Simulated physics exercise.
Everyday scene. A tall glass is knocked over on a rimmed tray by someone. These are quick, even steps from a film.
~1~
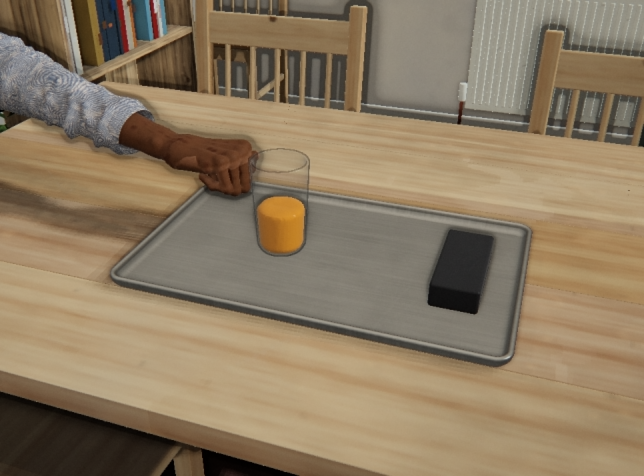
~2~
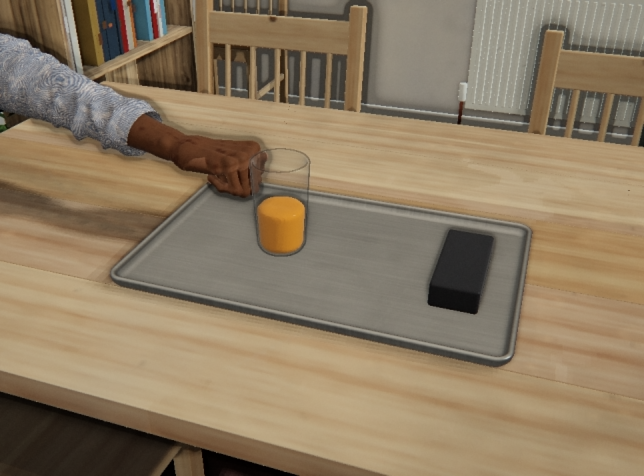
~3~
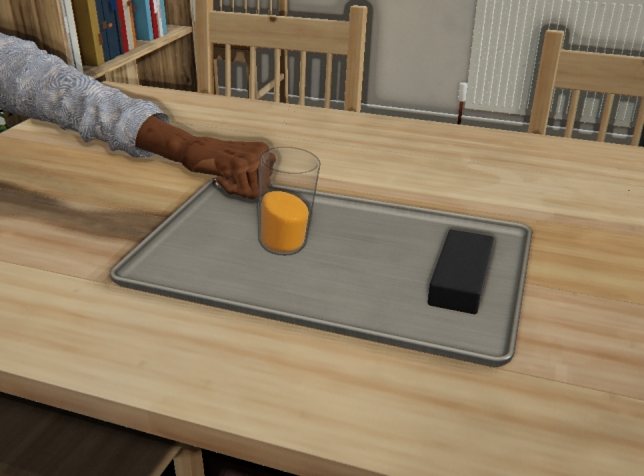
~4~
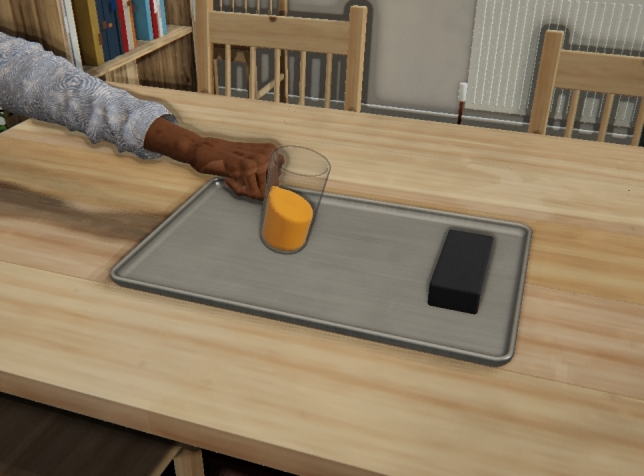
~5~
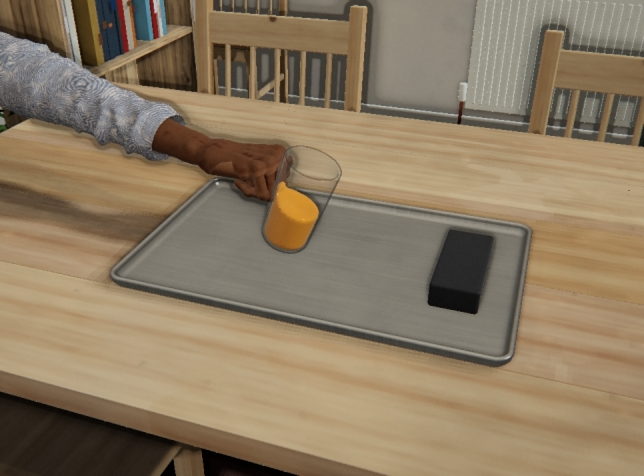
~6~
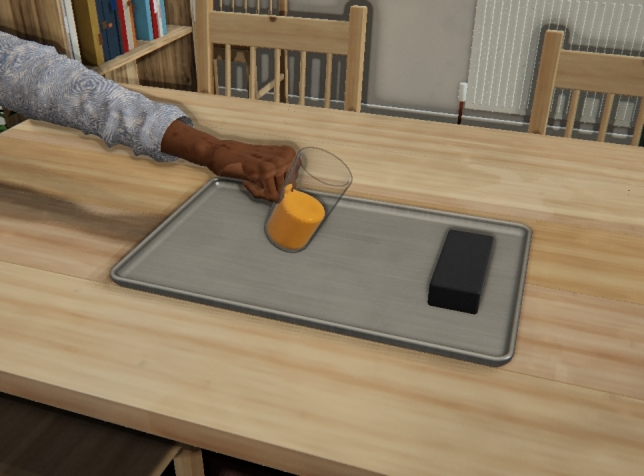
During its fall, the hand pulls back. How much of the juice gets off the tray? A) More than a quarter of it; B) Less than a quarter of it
(B) Less than a quarter of it.
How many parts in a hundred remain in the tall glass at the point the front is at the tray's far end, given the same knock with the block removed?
65 percent or so.
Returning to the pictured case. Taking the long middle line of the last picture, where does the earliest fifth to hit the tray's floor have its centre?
I'd mark it somewhere close to pixel (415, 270).
A moment on, the tall glass lies on its side and 100 per cent is in the glass, 0 on the tray and 0 above or beyond its rim.
Next, the tall glass lies on its side and 67 per cent is in the glass, 18 on the tray and 15 above or beyond its rim.
Then the tall glass lies on its side and 35 per cent is in the glass, 47 on the tray and 17 above or beyond its rim.
Later the tall glass lies on its side and 20 per cent is in the glass, 68 on the tray and 11 above or beyond its rim.
In the end 90 per cent is held by tray and glass, 10 is off the tray.
